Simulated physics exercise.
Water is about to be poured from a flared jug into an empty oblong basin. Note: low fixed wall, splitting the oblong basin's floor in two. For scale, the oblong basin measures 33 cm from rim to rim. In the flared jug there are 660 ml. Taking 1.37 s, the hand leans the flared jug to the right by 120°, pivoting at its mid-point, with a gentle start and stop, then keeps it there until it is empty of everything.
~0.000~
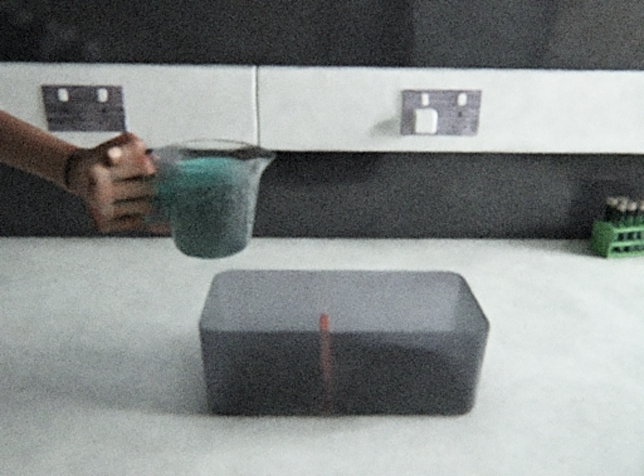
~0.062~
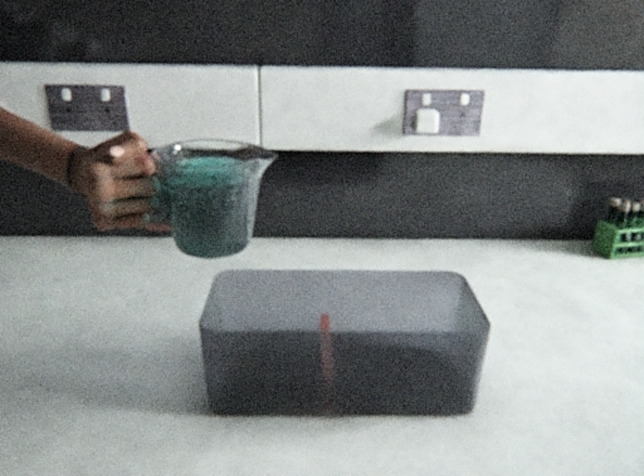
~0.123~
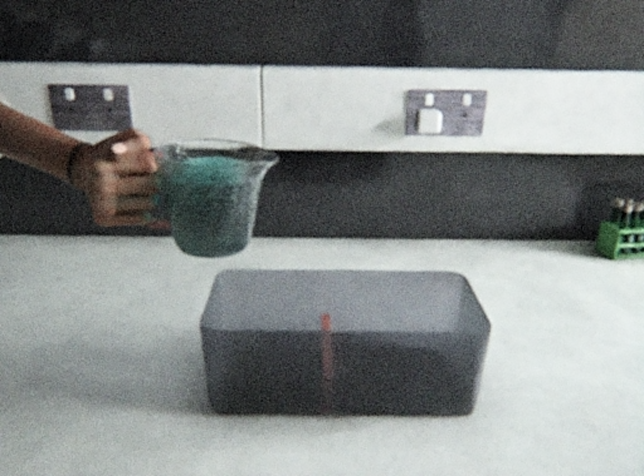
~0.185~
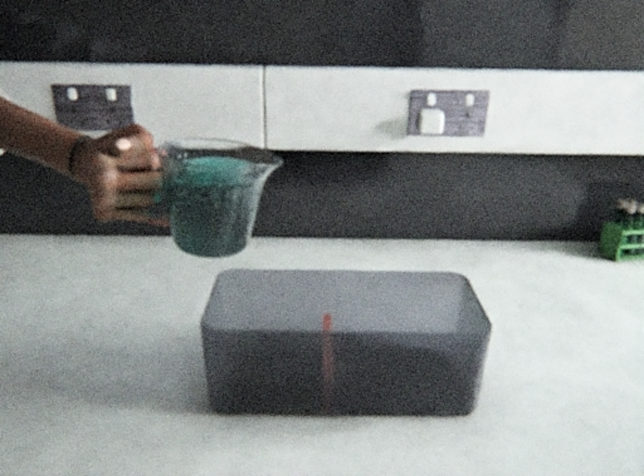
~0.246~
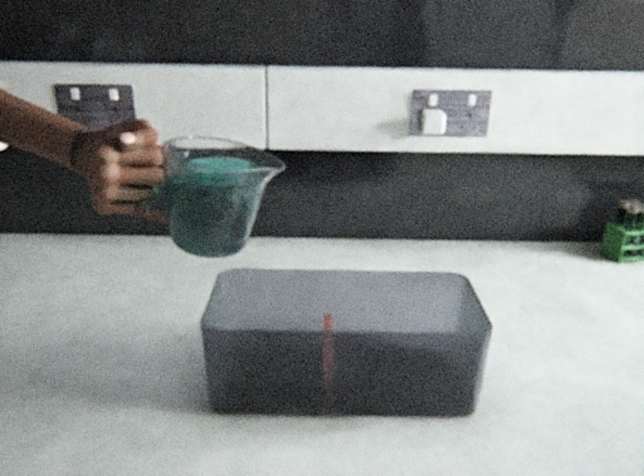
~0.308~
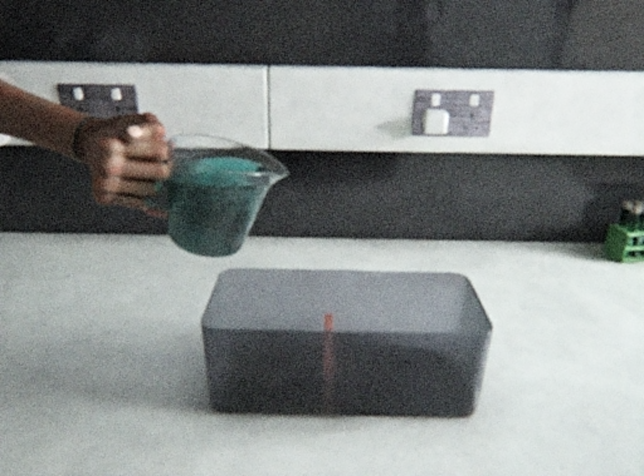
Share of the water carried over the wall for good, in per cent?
Near 48 per cent.
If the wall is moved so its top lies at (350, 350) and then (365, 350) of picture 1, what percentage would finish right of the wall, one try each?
Result: 5 per cent, then 5 per cent.
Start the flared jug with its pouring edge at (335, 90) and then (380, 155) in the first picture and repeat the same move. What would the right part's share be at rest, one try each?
About 90 %, then about 95 %.
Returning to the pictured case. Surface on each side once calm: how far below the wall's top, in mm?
Near 36 mm for the left and near 40 mm for the right.
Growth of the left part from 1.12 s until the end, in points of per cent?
10 %.
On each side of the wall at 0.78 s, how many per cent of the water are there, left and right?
Lab note: Left near 1, right near 16.
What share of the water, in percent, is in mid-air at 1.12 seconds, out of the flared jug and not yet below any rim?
Something like 6 per cent is in the air then.
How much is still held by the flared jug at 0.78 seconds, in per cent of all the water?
I reckon about 64 in a hundred is still held.
By 0.78 s the tilt is 73° and 63 per cent is still to pour, 1 is left of the wall and 15 right of it.
By 1.12 s the tilt is 110° and 5 per cent is still to pour, 41 is left of the wall and 47 right of it.
By 1.48 s the tilt is 120° and 0 per cent is still to pour, 51 is left of the wall and 48 right of it.
By 1.87 s the tilt is 120° and 0 per cent is still to pour, 51 is left of the wall and 48 right of it.
At rest 51 per cent lies left of the wall, 48 right of it and 1 outside.
